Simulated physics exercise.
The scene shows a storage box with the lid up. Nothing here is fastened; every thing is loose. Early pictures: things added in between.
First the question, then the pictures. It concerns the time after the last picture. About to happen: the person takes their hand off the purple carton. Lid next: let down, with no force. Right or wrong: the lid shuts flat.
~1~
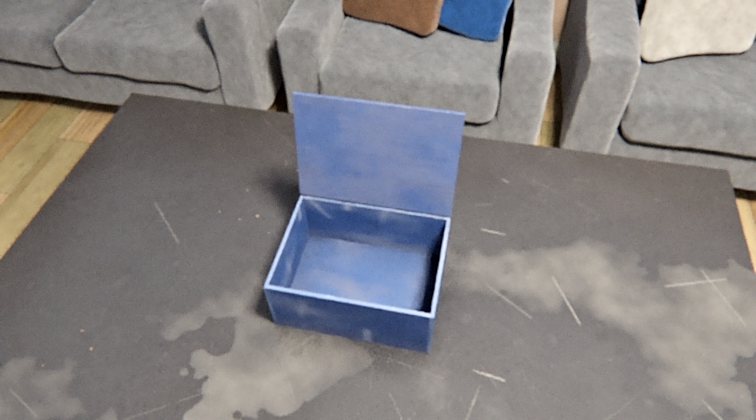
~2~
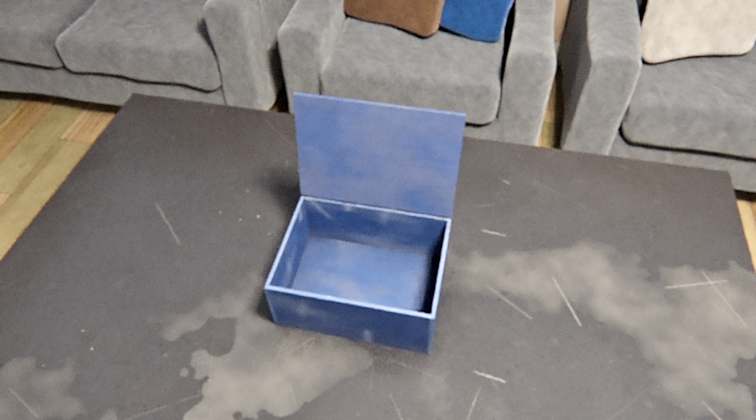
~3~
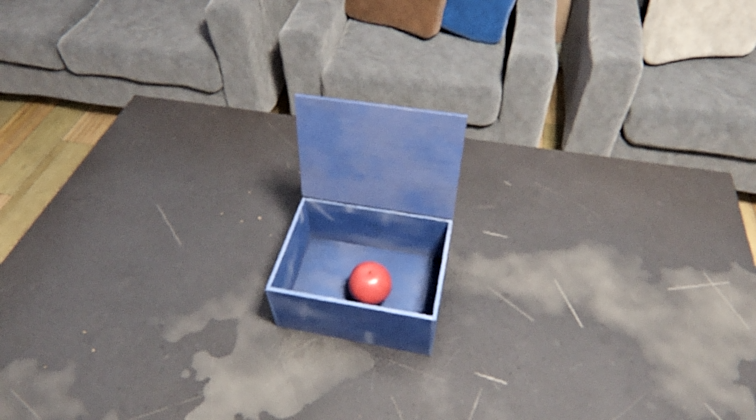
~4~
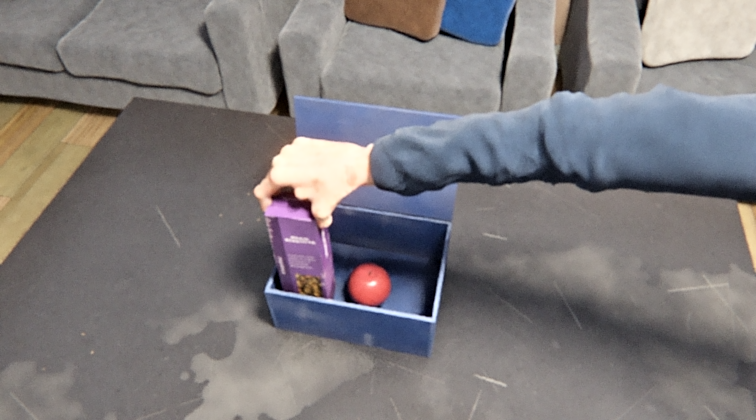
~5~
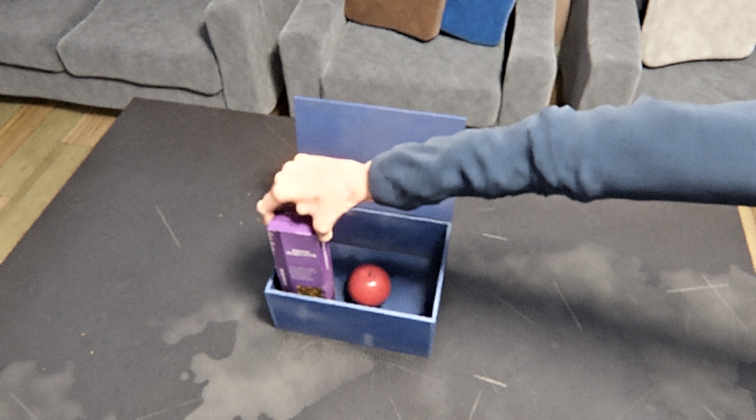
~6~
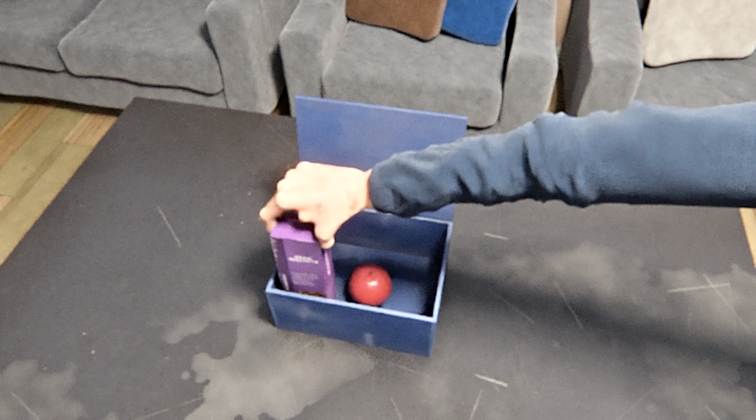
Wrong, the lid stays open.
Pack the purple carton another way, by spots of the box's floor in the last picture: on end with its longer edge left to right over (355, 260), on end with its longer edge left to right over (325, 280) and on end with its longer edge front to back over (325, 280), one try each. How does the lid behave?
On the first attempt the lid remains open a bit, on the second it remains open a bit, and on the third it remains open a bit.
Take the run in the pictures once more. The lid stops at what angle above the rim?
Lid angle from rim - close to 45°.
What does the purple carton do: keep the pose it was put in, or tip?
By the end it has kept its angle.
Then, 1.20 s after the last picture, lid starting down.
Then, 1.60 s after the last picture, lid 60° above the rim.
At rest, lid 44° above the rim; both in place. Seen from the same camera at the end, purple carton near (307, 272).
